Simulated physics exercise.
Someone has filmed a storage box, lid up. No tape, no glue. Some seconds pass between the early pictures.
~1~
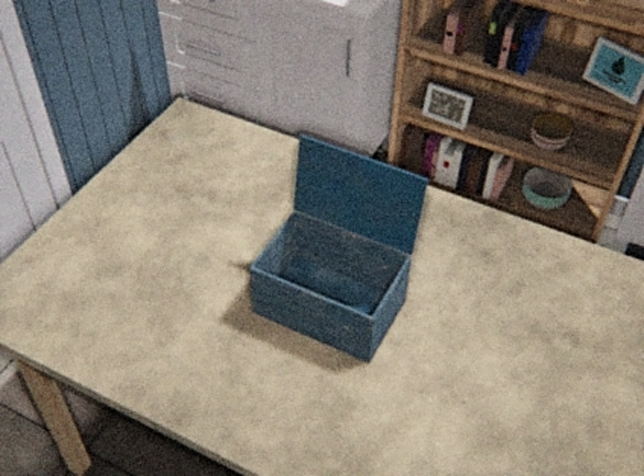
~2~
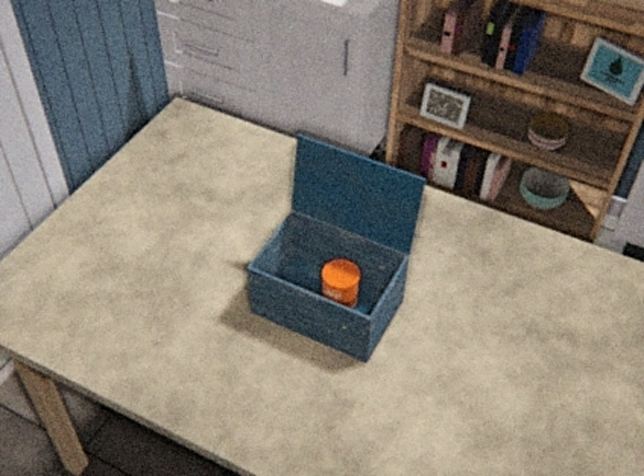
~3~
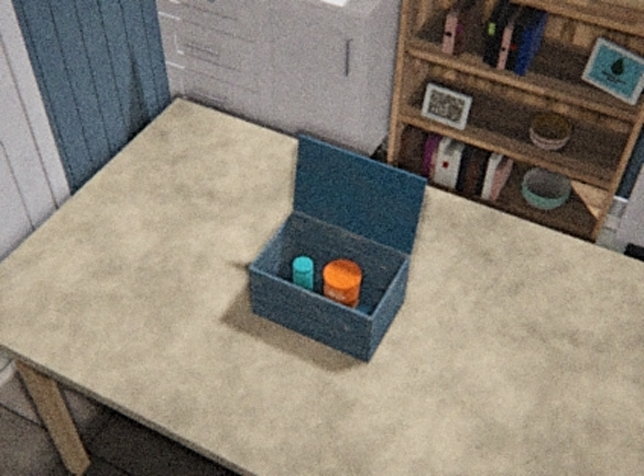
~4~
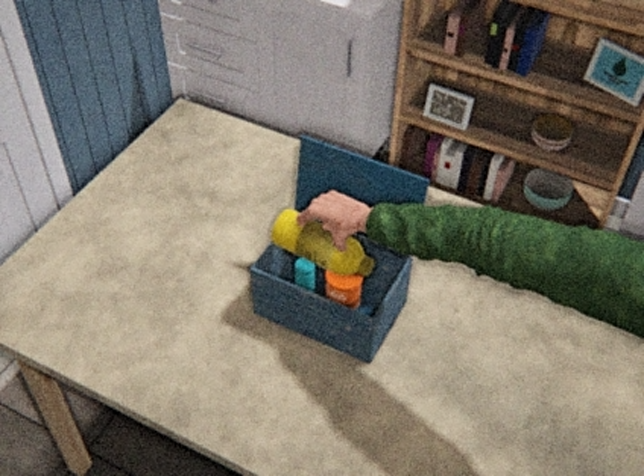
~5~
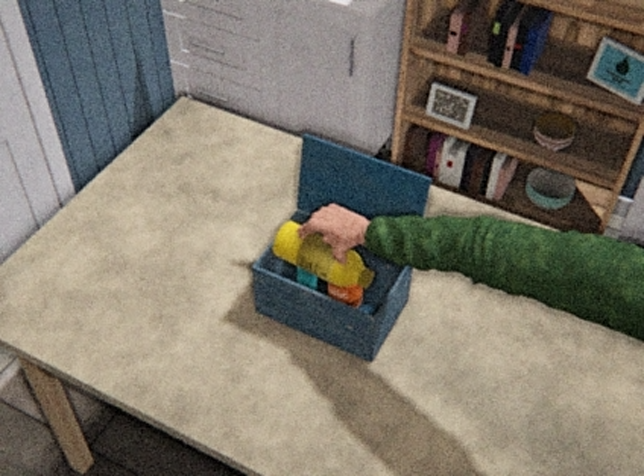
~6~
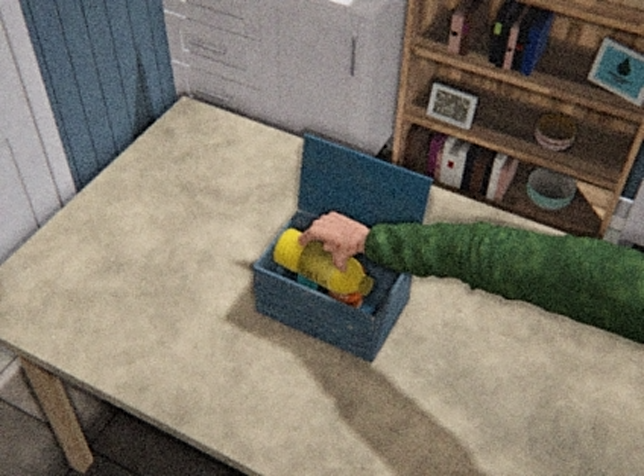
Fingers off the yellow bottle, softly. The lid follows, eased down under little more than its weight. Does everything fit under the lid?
Here the lid shuts flat.
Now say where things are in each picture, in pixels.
In the first picture, the last thing is not in view yet.
In the second picture, the last thing is not in view yet.
In the third picture, the last thing is not in view yet; turquoise shaker (303, 280).
The fourth picture shows on its way; yellow bottle (325, 247); turquoise shaker (305, 280).
The fifth picture shows on its way; yellow bottle (325, 259).
The sixth picture shows put in, still held; yellow bottle (326, 266).
Then, 0.60 s later than the last frame, yellow bottle moved about its own width near (313, 303); turquoise shaker tilted by 25°.
Then, 1.50 s later than the last frame, lid 65° above the rim; yellow bottle moved about its own width near (311, 304); turquoise shaker tilted by 42°.
Then, 2.00 s later than the last frame, lid 25° above the rim; yellow bottle moved about its own width near (311, 304); turquoise shaker tilted by 43°.
When it is over, lid shut; lying over in the box, turquoise shaker; moved from the start, yellow bottle; orange tin as before. End places, in pixels of the last picture, yellow bottle near (311, 303).
